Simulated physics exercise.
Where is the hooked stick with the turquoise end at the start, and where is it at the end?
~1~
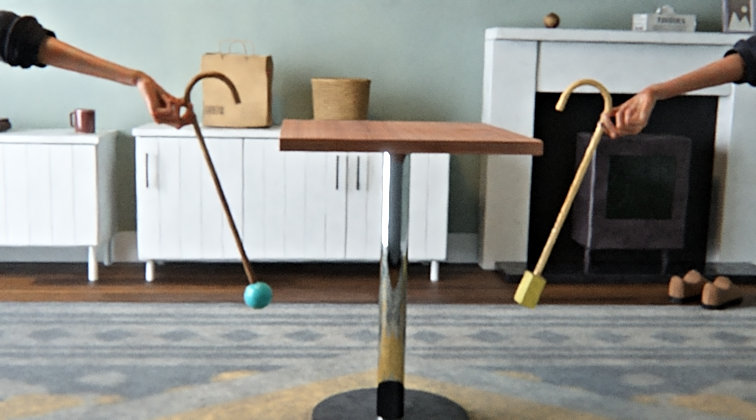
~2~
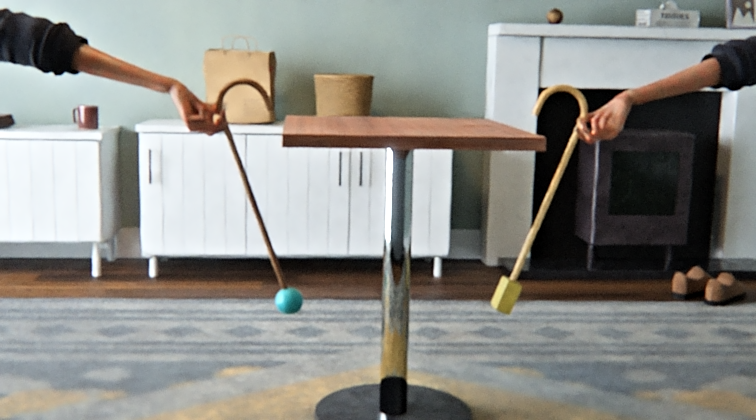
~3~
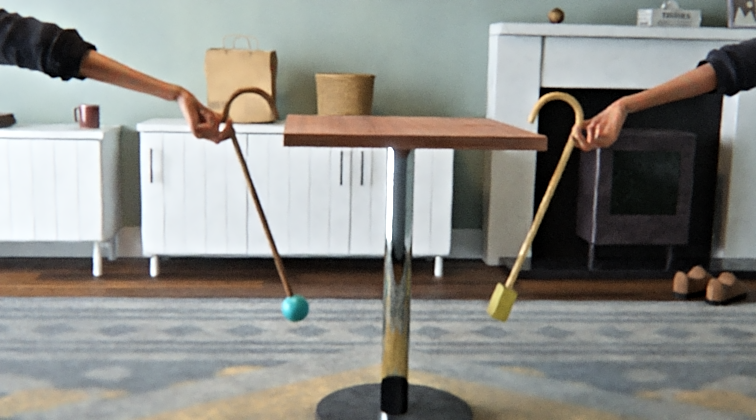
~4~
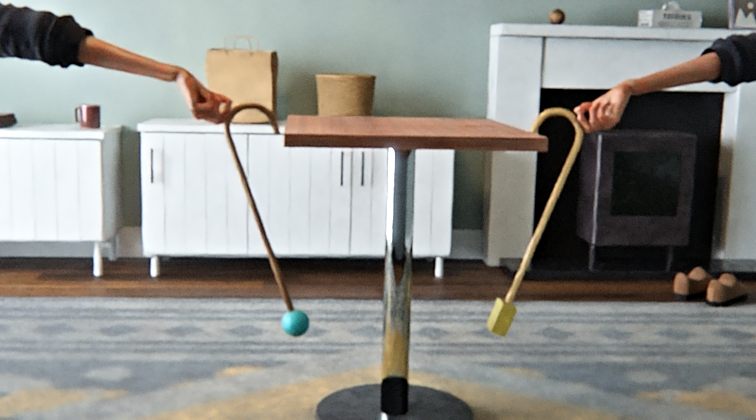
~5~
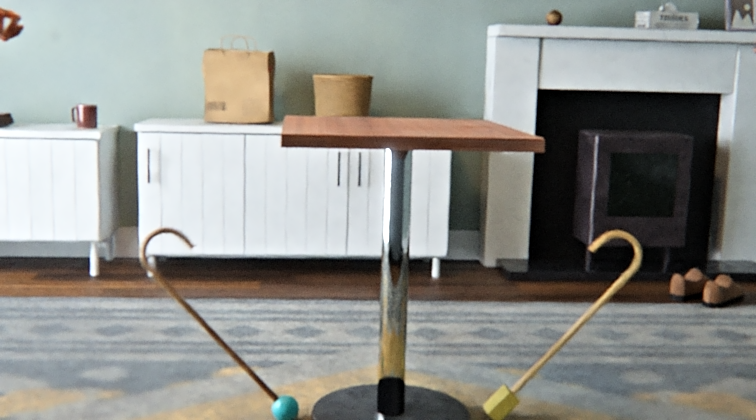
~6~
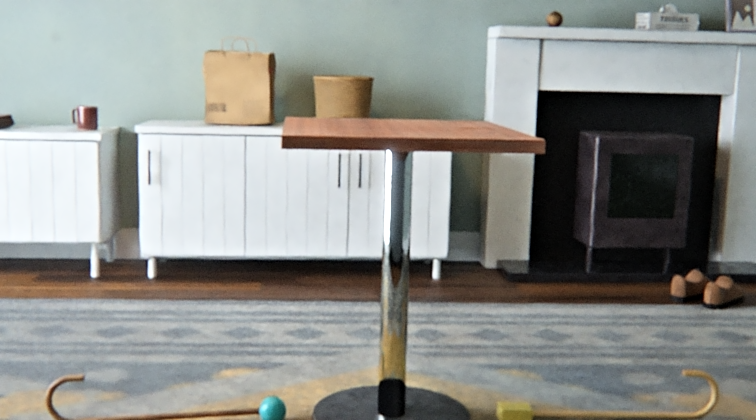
At the start it is held up in a hand to the left of the table. By the end it is lying on the rug at the lower left, with its hook pointing away from the table.
